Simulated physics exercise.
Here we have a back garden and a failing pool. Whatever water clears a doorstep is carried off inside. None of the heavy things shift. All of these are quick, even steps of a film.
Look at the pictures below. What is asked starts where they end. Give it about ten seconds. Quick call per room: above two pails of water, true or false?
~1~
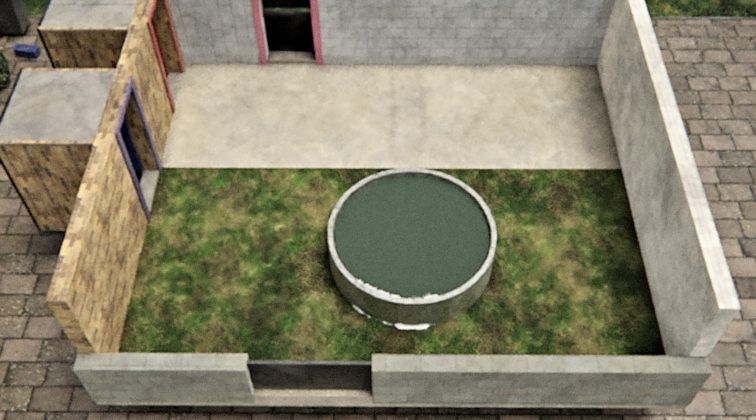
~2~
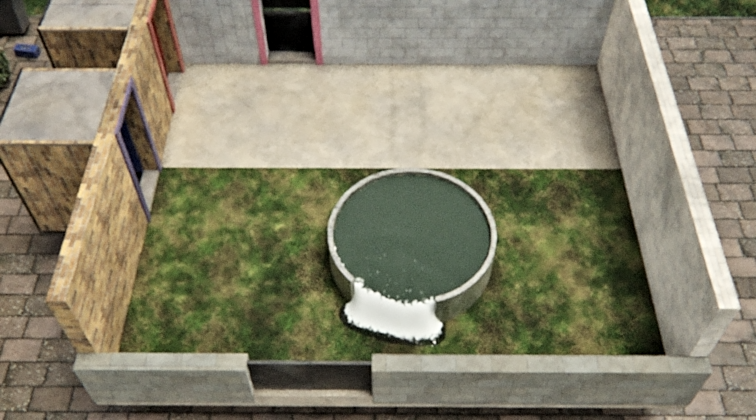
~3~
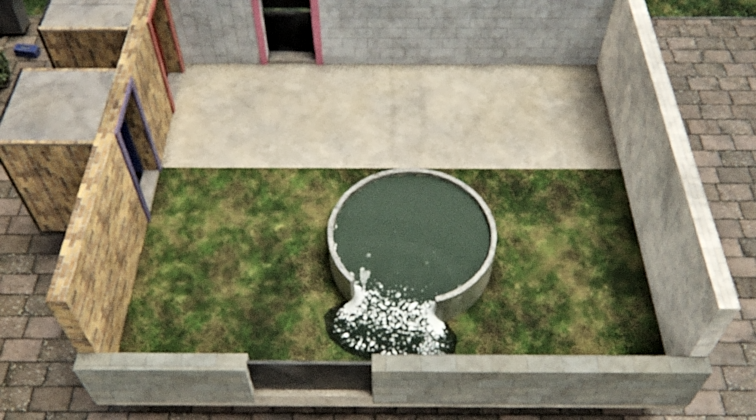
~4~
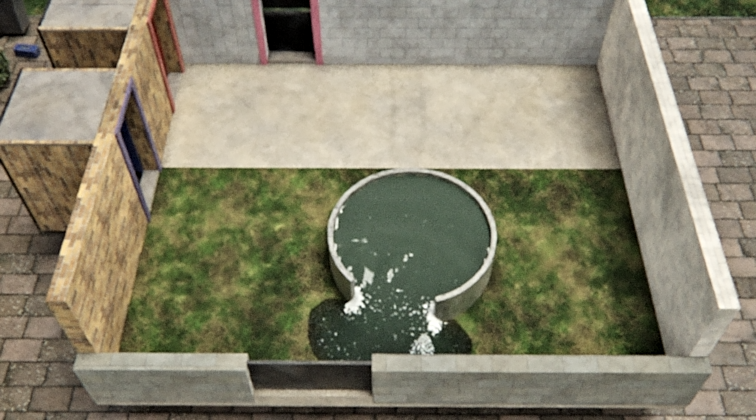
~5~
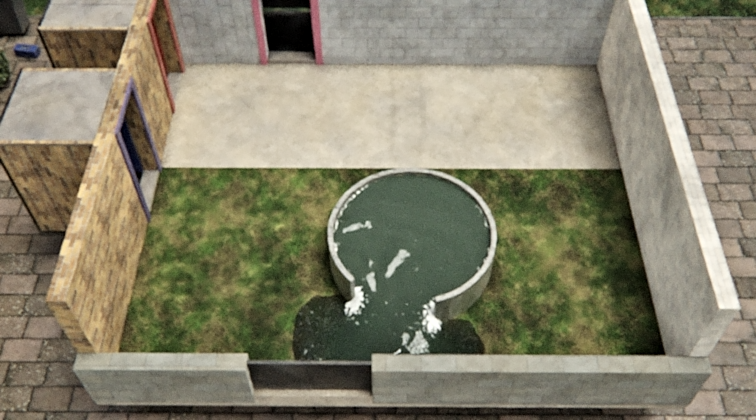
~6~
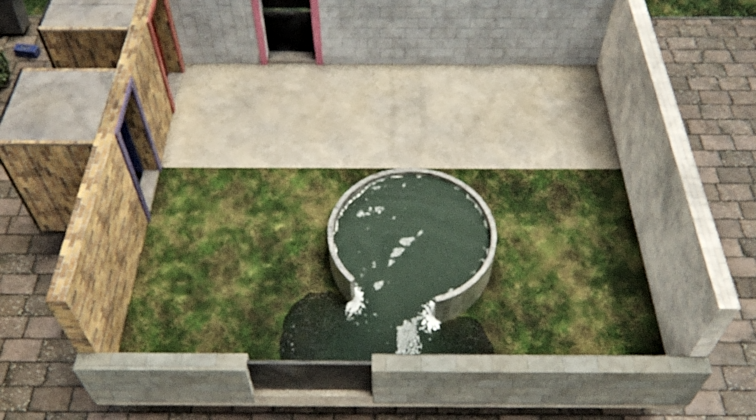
Pink door: False; red door: False; blue door: False.
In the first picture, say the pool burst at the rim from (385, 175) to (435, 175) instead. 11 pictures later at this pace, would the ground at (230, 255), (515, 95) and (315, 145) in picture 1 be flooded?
Going through them, the first would be still bare, the next submerged and the last submerged.
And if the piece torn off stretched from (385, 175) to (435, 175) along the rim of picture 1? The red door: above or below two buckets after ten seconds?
In this case red ends up above.
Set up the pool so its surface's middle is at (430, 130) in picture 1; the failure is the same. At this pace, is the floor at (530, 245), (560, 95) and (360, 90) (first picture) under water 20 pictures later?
Soaked, bone-dry, bone-dry.
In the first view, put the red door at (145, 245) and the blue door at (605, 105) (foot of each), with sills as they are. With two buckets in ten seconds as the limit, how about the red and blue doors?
Outcome: Red exceeded, then blue not exceeded.
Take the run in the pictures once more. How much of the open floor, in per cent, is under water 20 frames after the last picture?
It comes out near 35 percent.
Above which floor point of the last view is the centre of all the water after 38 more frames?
(370, 272).
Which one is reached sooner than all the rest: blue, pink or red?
I'd say the door marked blue.
A moment on, water covers 10 % of the floor; the pink door not reached, the red door not reached, the blue door not reached.
Next, water covers 20 % of the floor; the pink door not reached, the red door not reached, the blue door not reached.
Then, water covers 35 % of the floor; the pink door not reached, the red door not reached, the blue door not reached.
Later, water covers 60 % of the floor; the pink door not reached, the red door wet at the sill, nothing in, the blue door wet at the sill, nothing in.
In the end, water covers 100 % of the floor; the pink door wet at the sill, nothing in, the red door under two buckets in, the blue door wet at the sill, nothing in.
